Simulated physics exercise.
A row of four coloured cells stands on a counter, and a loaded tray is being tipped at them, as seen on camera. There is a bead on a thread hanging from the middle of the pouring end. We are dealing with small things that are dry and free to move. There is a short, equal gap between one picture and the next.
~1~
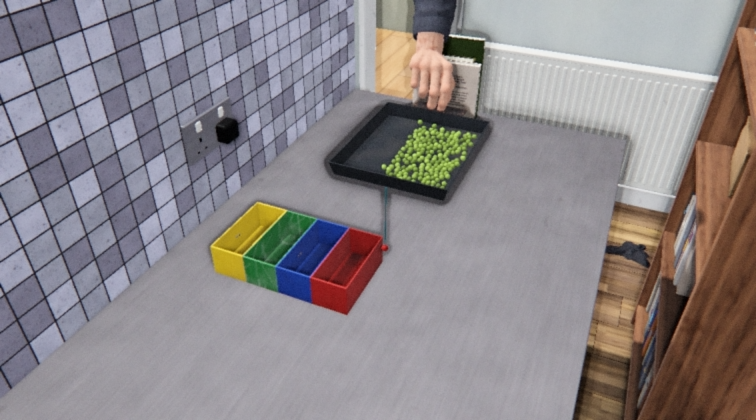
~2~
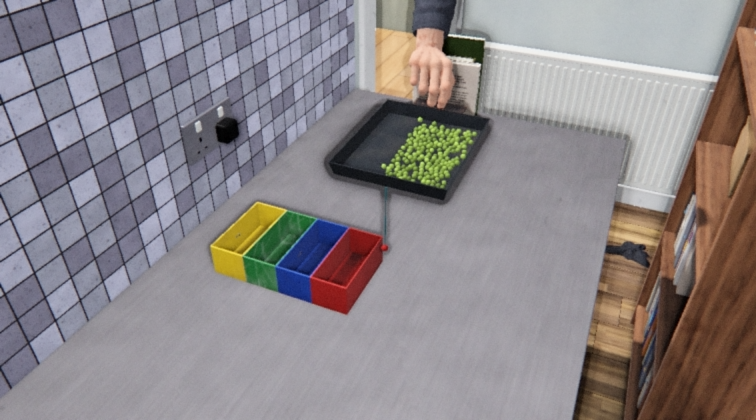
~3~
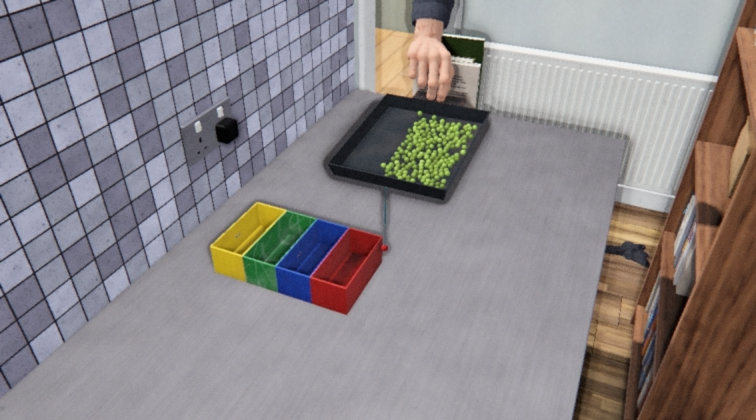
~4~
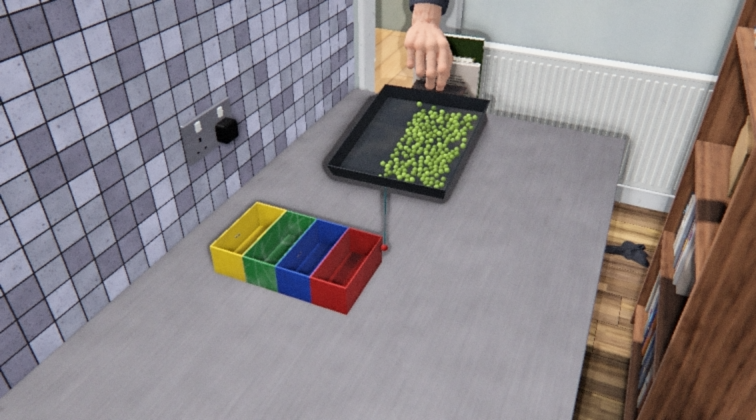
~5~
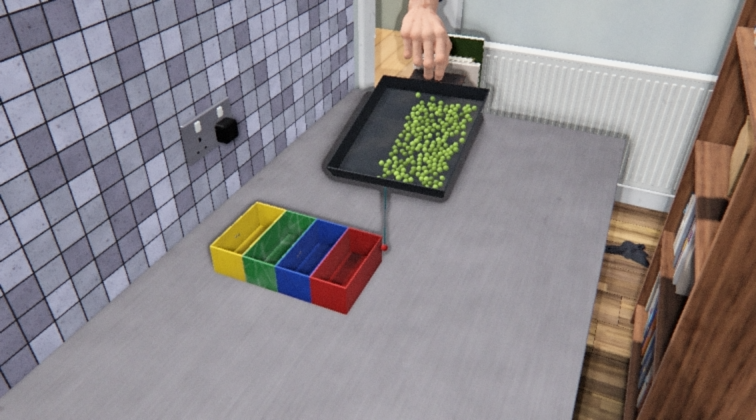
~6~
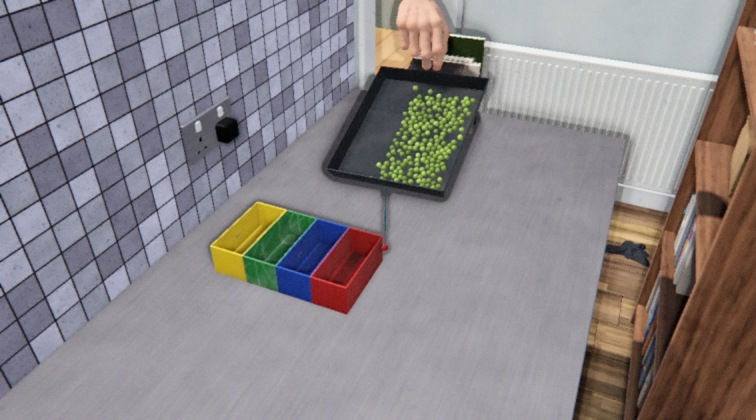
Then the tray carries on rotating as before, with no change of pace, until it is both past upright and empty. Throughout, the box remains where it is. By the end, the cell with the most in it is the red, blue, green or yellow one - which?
The red one.
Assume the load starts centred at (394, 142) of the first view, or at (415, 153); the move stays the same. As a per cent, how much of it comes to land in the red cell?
It comes to about 50 per cent the first time and about 50 per cent the second.
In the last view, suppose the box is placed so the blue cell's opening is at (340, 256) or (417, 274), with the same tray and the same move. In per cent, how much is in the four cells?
Near 80 and 80 percent respectively.
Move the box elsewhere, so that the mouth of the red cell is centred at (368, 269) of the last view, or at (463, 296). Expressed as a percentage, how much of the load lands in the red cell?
In order, 30 % and 0 %.
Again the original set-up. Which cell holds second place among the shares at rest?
That one is the blue one.
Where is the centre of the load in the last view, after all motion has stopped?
The centre settles at about (341, 295).
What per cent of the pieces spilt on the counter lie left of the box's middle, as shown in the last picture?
Near 10 in a hundred.
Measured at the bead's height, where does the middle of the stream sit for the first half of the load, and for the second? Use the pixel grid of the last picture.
The leading part at (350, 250), the rest of it at (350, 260).
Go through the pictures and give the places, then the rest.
The first picture shows corners of the pouring end at (334, 161) and (445, 187), level; middle of the load at (429, 156), dried peas; bead on its thread at (385, 248); yellow cell at (228, 262); green cell at (261, 272); blue cell at (294, 282); red cell at (329, 293).
The second picture shows corners of the pouring end at (333, 161) and (444, 187), level; middle of the load at (429, 155).
The third picture shows corners of the pouring end at (333, 162) and (444, 187), tipped barely, lowest at the left corner; middle of the load at (429, 152).
The fourth picture shows corners of the pouring end at (332, 163) and (443, 187), tipped a little, lowest at the left corner; middle of the load at (429, 147).
The fifth picture shows corners of the pouring end at (331, 165) and (442, 187), tipped clearly, lowest at the left corner; middle of the load at (427, 143).
The sixth picture shows corners of the pouring end at (331, 166) and (441, 187), tipped clearly, lowest at the left corner; middle of the load at (425, 141), nearly all on the move; yellow cell at (228, 261); green cell at (260, 271); blue cell at (294, 282); red cell at (329, 293).
Soon, tray tipped steeply; nearly all on the tray; a stray few in the red cell; a stray few in the blue cell; a small part falling or outside the box.
A while on, tray tipped past a quarter turn; a stray few on the tray; about a quarter in the red cell; a small part in the blue cell; about half falling or outside the box.
Towards the end, tray tipped past a quarter turn; about a third in the red cell; about a quarter in the blue cell; about a third falling or outside the box.
Finally, tray tipped past a quarter turn; about a third in the red cell; about a quarter in the blue cell; none in the green cell; none in the yellow cell; about a third outside the box.
